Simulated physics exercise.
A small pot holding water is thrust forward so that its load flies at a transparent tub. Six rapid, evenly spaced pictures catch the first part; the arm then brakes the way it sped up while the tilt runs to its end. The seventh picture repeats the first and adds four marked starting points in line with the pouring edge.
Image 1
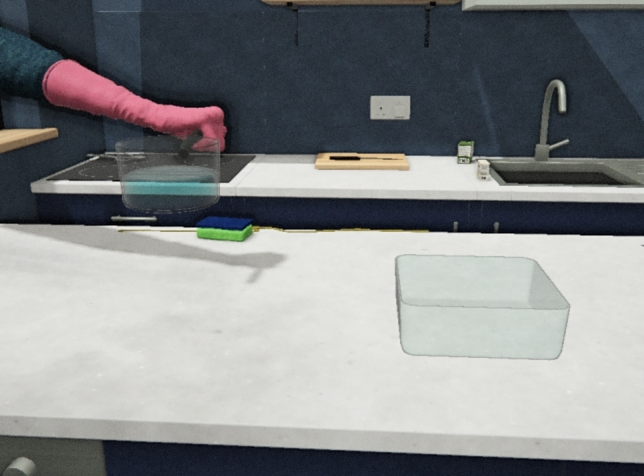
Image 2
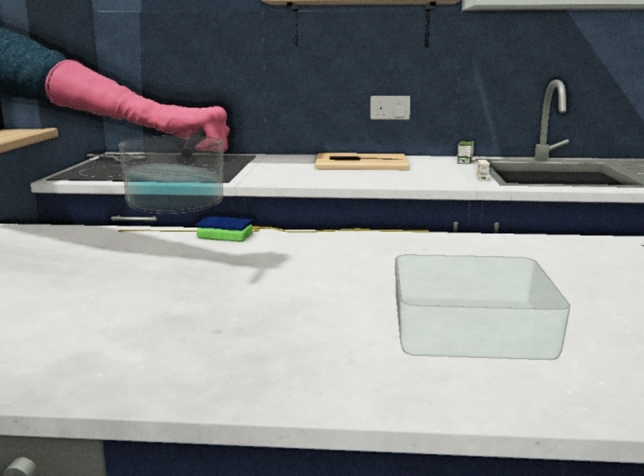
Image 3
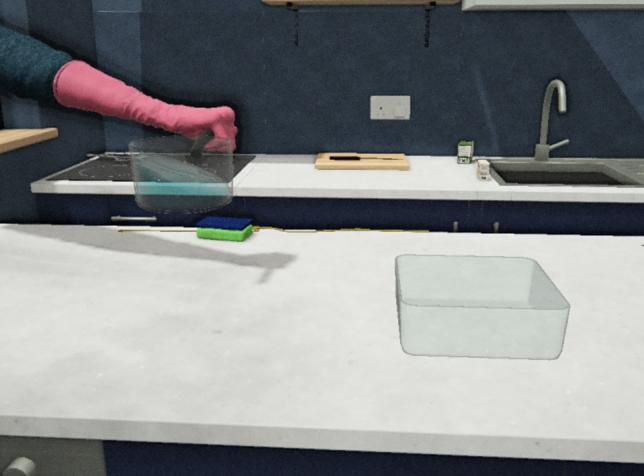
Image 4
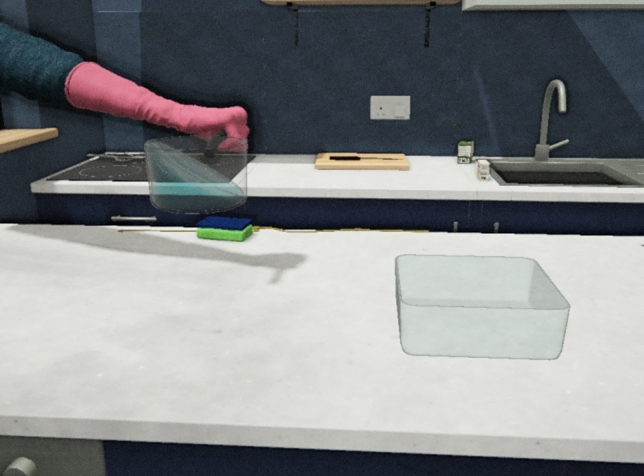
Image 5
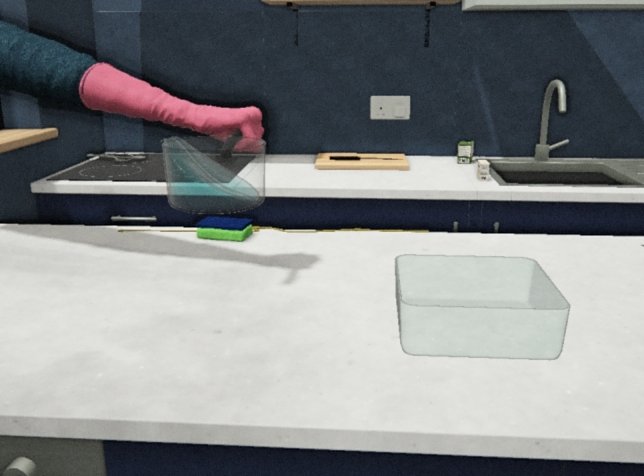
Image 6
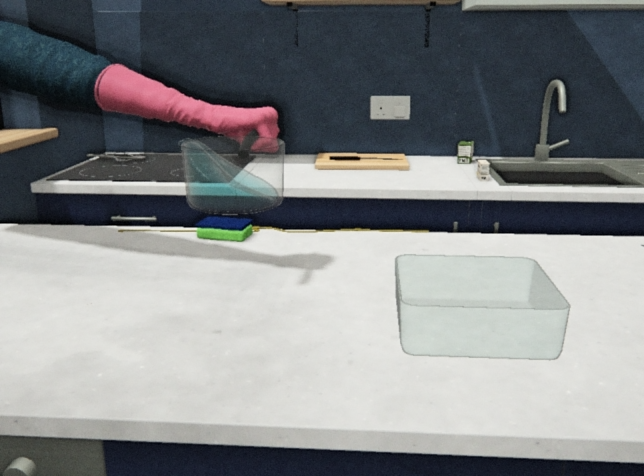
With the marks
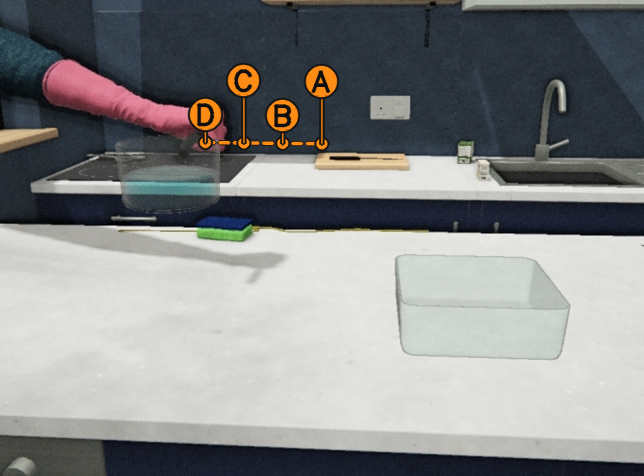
In a kitchen, a pink-gloved hand moves a clear container of blue liquid rightward above a white counter, the liquid sloshing inside.
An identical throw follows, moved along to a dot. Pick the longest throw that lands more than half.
B will do.
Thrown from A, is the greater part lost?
No.
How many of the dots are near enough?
Two of them.
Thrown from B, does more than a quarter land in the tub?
Yes, it does.
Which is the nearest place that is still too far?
The answer is C.
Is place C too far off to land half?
Yes.
On the marked copy, A at (321, 143); B at (282, 143); C at (243, 142); D at (205, 142).
If A is chosen, about 86 % lands in the tub, 8 % falls short and 6 % goes beside or beyond.
If B is chosen, about 74 % lands in the tub, 16 % falls short and 10 % goes beside or beyond.
If C is chosen, about 19 % lands in the tub, 77 % falls short and 4 % goes beside or beyond.
If D is chosen, about 4 % lands in the tub, 96 % falls short.
